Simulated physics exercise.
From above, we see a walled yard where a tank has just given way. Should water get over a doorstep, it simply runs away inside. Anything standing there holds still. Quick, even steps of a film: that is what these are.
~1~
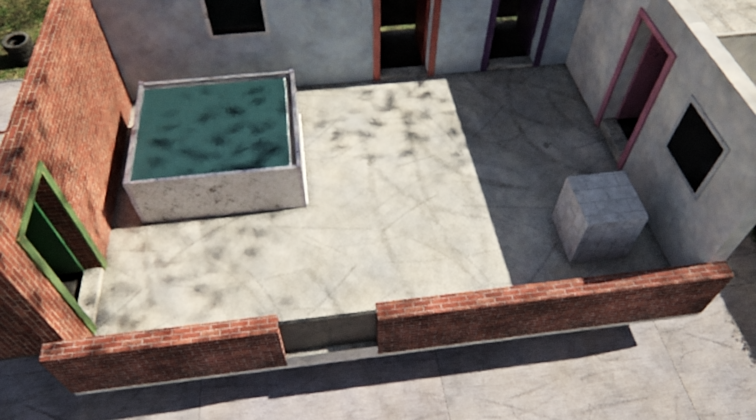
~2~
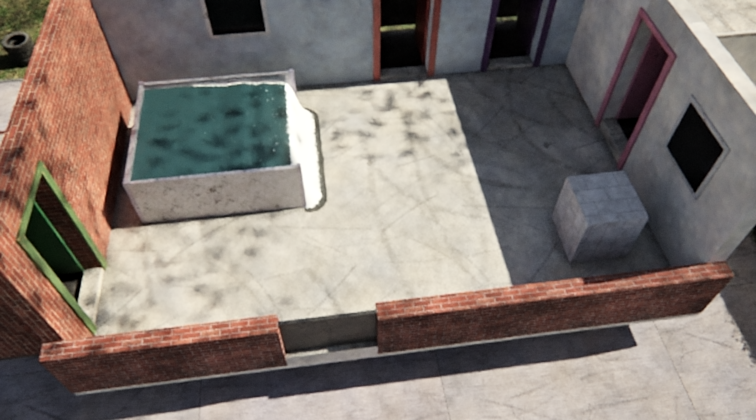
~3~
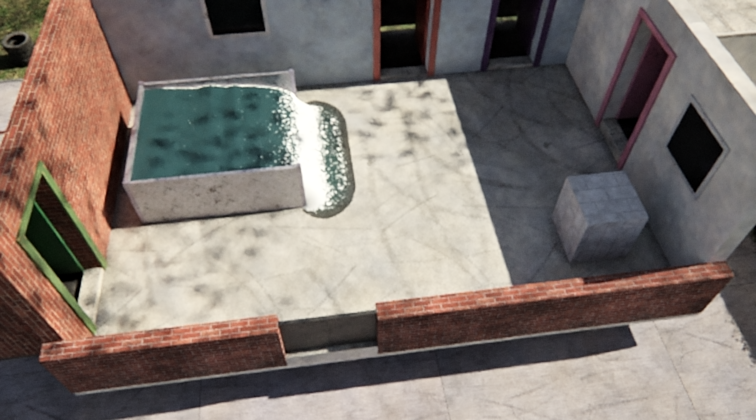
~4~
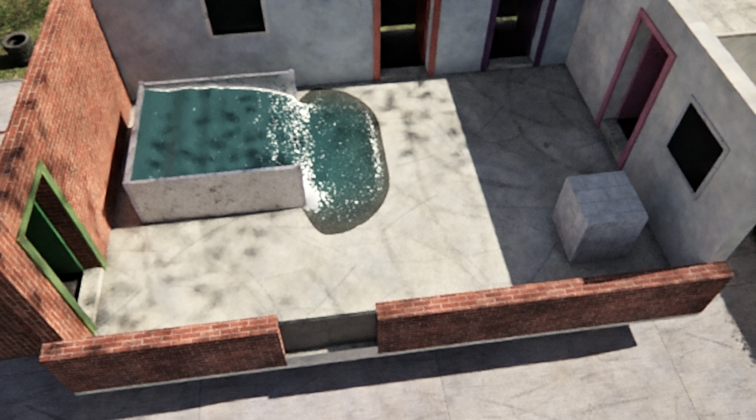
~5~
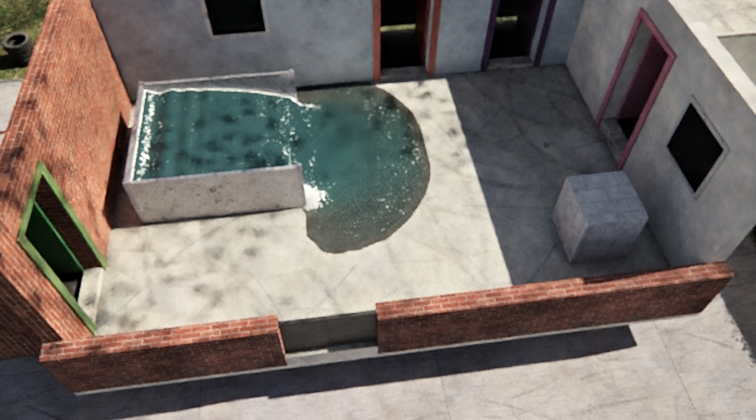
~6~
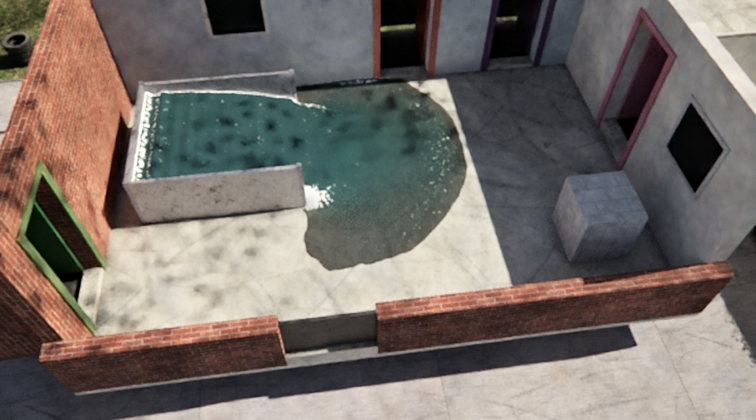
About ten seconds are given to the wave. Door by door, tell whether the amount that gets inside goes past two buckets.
In order: Pink door: Over two buckets; green door: Over two buckets; red door: Over two buckets; purple door: Over two buckets.
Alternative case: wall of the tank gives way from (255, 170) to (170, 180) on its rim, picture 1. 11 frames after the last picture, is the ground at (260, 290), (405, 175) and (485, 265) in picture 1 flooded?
Going in your order, I'd say drenched, then still bare, then drenched.
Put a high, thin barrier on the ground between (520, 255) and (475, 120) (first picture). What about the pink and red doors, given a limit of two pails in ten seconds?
The pink door remains below, while the red door ends up above.
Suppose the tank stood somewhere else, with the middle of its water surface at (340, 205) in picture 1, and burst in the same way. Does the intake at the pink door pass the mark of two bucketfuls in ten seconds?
Pink: Overshoots.
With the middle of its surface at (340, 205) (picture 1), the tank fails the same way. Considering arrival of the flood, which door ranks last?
The door marked green.
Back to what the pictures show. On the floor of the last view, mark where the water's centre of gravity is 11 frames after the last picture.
It is near (383, 155).
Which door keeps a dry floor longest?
That would be the one in green.
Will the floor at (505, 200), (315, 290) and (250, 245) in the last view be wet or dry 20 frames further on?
As listed, the points end up soaked, high and dry and high and dry.
A moment on, water covers 55 % of the floor; the pink door wet at the sill, nothing in, the green door not reached, the red door under two buckets in, the purple door wet at the sill, nothing in.
Next, water covers 65 % of the floor; the pink door over two buckets in, the green door not reached, the red door over two buckets in, the purple door under two buckets in.
Then, water covers 65 % of the floor; the pink door far over two buckets in, the green door not reached, the red door far over two buckets in, the purple door over two buckets in.
Later, water covers 75 % of the floor; the pink door far over two buckets in, the green door not reached, the red door far over two buckets in, the purple door far over two buckets in.
In the end, water covers 100 % of the floor; the pink door far over two buckets in, the green door far over two buckets in, the red door far over two buckets in, the purple door far over two buckets in.
